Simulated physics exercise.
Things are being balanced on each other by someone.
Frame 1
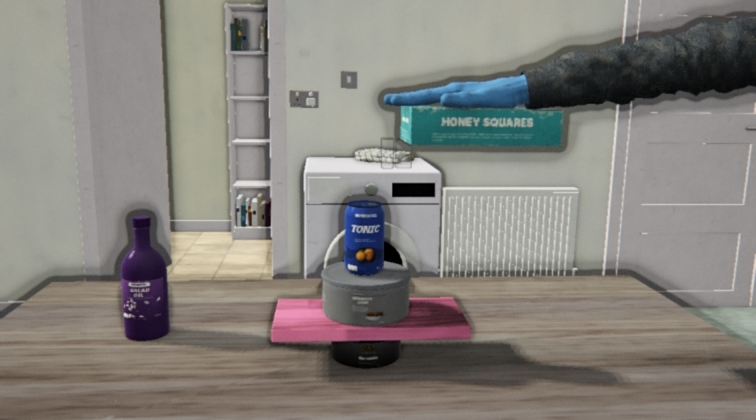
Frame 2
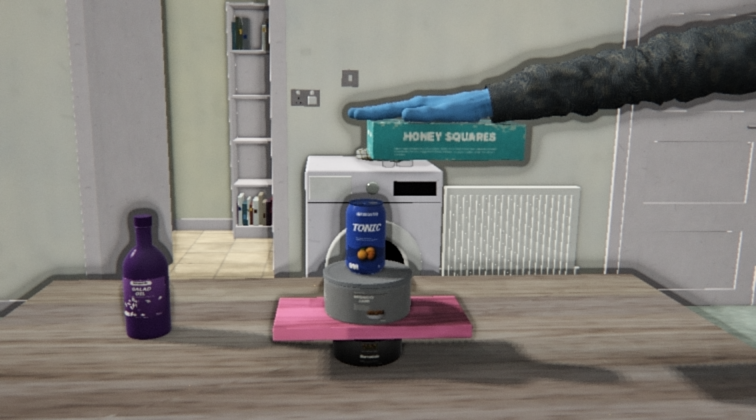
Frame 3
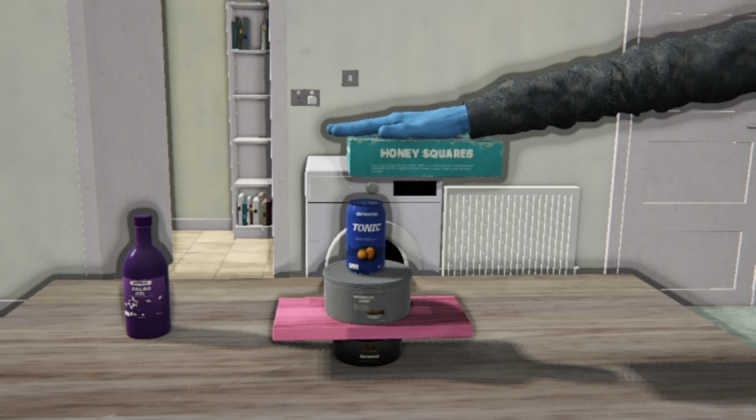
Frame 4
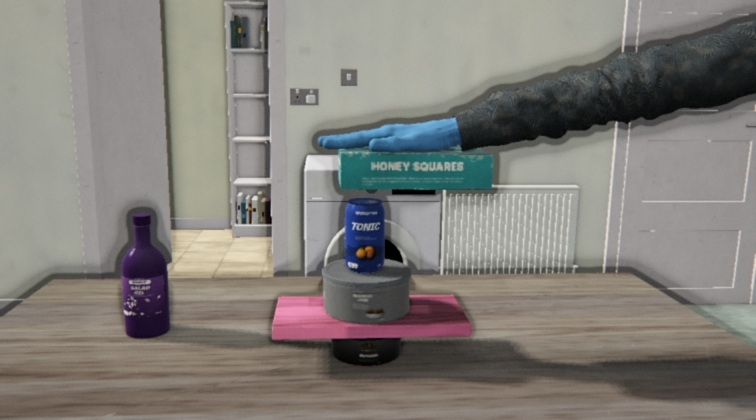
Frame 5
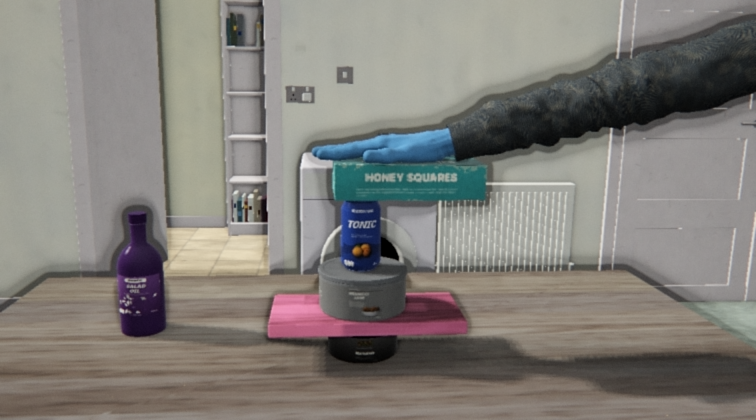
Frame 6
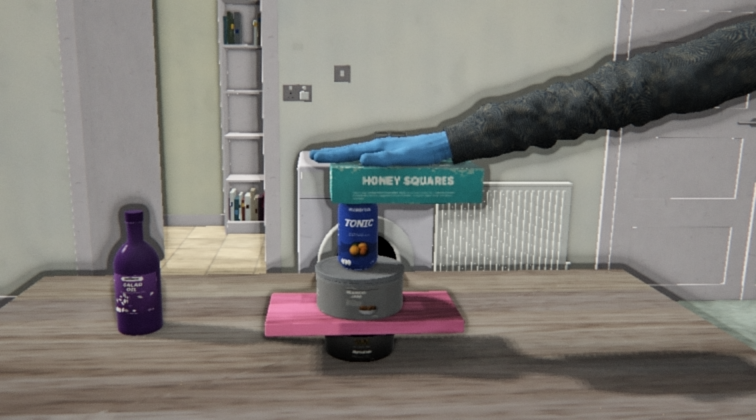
A blue-gloved hand lowered a turquoise Honey Squares packet, moving it left and down onto a blue can stacked on a grey tub and pink board, and kept holding it beside a purple bottle.
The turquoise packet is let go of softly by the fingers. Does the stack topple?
Turns out it can't take it.
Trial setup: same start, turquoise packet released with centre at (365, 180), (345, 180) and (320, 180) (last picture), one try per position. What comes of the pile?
Outcomes in order: No collapse, no collapse, a collapse.
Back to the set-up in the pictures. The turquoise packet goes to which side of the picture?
That would be the viewer's right.
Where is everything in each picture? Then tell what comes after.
Coming down; turquoise packet (478, 125); grey tub (366, 292), in the first picture.
Coming down; turquoise packet (442, 138); purple bottle (146, 275), in the second picture.
Coming down; turquoise packet (421, 154); blue can (366, 236), in the third picture.
Coming down; turquoise packet (412, 167), in the fourth picture.
Coming down; turquoise packet (406, 177); pink board (366, 313), in the fifth picture.
Set down, still held; turquoise packet (403, 180); grey tub (360, 286), in the sixth picture.
Then, 0.30 s after the last picture, turquoise packet now fallen.
Then, 0.50 s after the last picture, things are still on the move.
Then, 0.70 s after the last picture, blue can tipped 5° from how it was.
Then, 0.80 s after the last picture, blue can tipped 4° from how it was.
At rest, fallen, turquoise packet; the other 5 in place. Seen from the same camera at the end, turquoise packet near (547, 339). The pile comes apart.
